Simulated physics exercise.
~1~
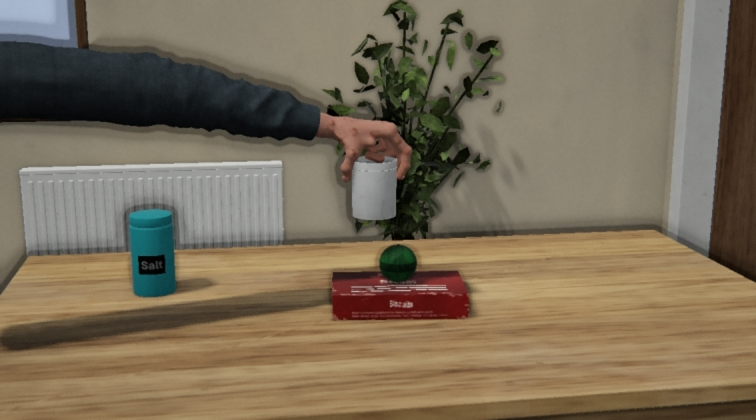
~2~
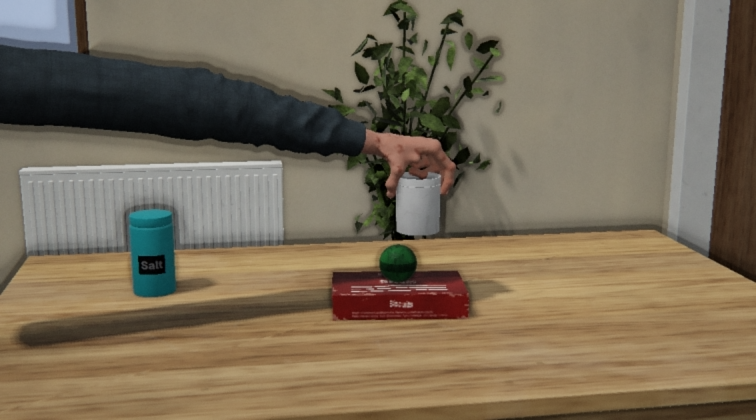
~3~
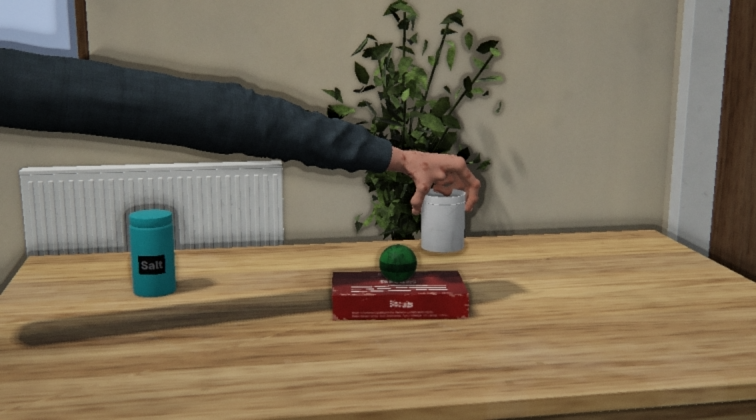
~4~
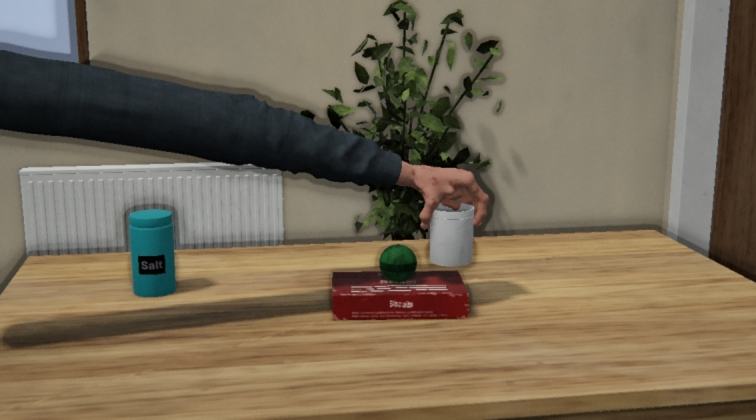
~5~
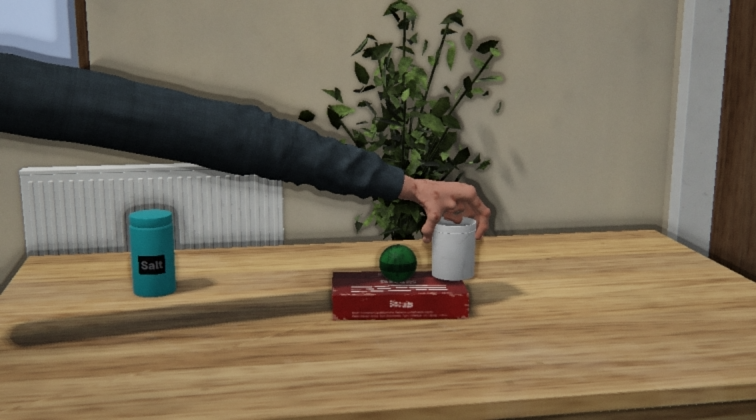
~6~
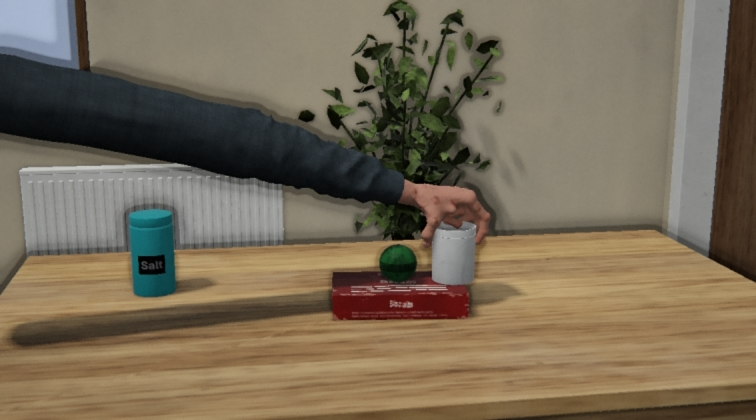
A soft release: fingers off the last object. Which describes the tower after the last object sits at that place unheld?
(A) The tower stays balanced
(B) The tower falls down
Option A: The tower stays balanced.
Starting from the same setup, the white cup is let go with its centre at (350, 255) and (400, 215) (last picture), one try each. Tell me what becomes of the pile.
In the first case the pile remains standing, while in the second it collapses.
Then, 0.60 s past the last view, nothing moves.
Then, 1.60 s past the last view, white cup resting near (453, 253).
Finally, all 4 still in place. Final places as the last picture's camera would see them, white cup near (453, 253). The pile holds.
